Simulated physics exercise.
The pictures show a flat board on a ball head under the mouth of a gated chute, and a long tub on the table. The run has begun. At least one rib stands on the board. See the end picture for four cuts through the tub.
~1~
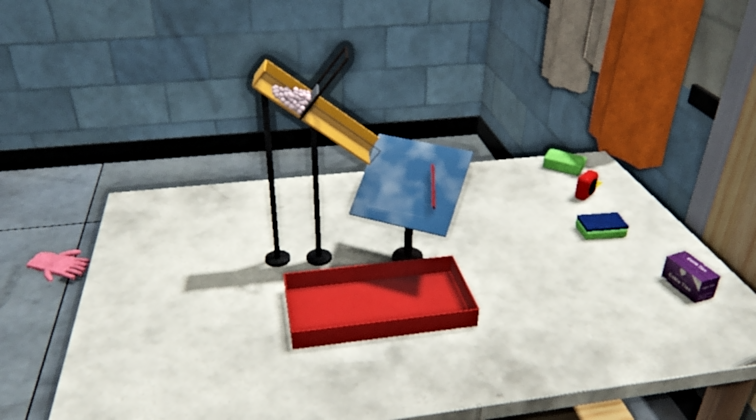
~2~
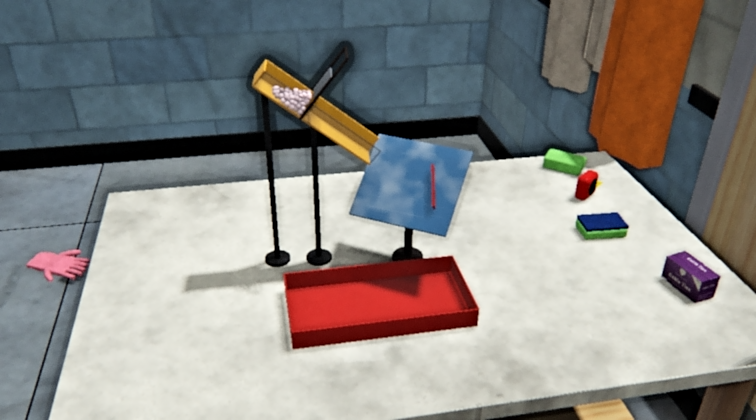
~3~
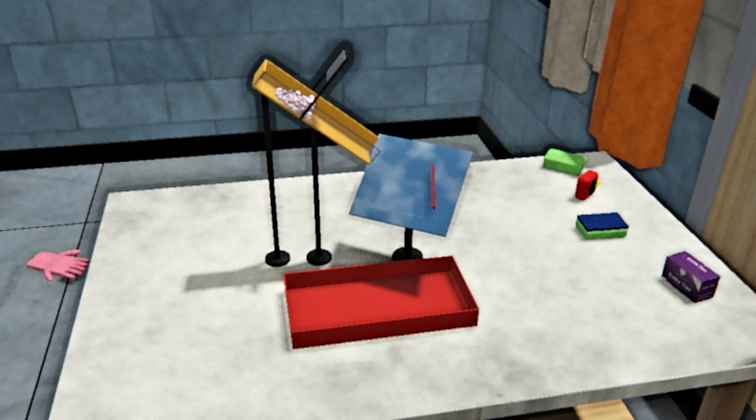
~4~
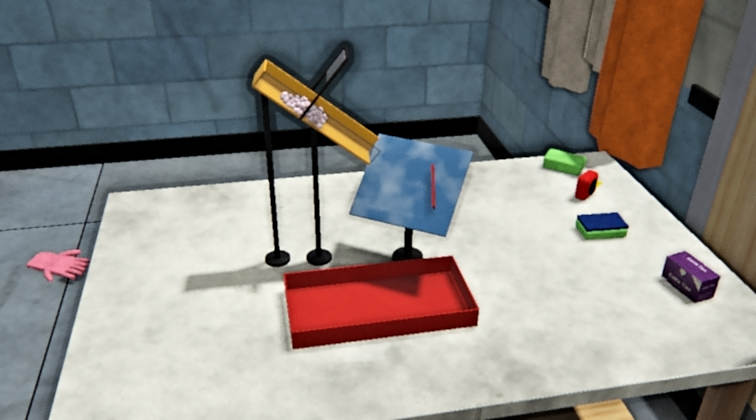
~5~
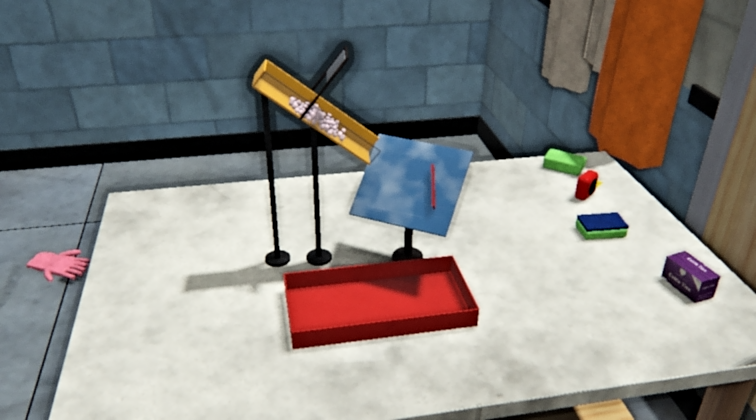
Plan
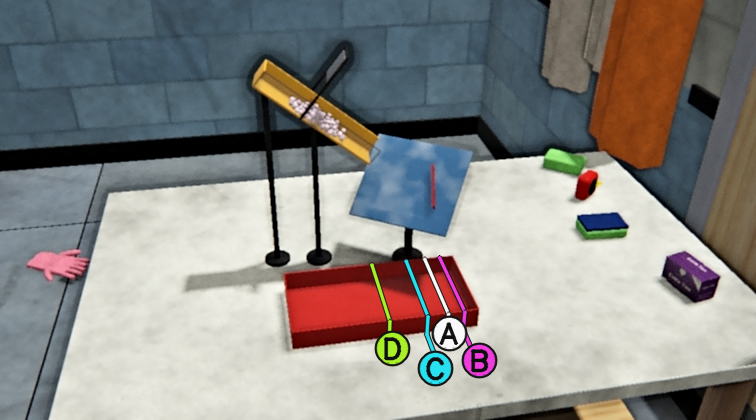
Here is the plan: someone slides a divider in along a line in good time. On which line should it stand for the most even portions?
C is best.
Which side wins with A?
The left side.
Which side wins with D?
The right side.
On the marked copy, line A crosses the front rim at (448, 313); line B crosses the front rim at (464, 311); line C crosses the front rim at (427, 315); line D crosses the front rim at (389, 320).
For line A, of what is caught, most on the left of the divider, a small part on the right.
For line B, of what is caught, nearly all on the left of the divider, a stray few on the right.
For line C, of what is caught, about half on the left of the divider, about half on the right.
For line D, of what is caught, a small part on the left of the divider, most on the right.
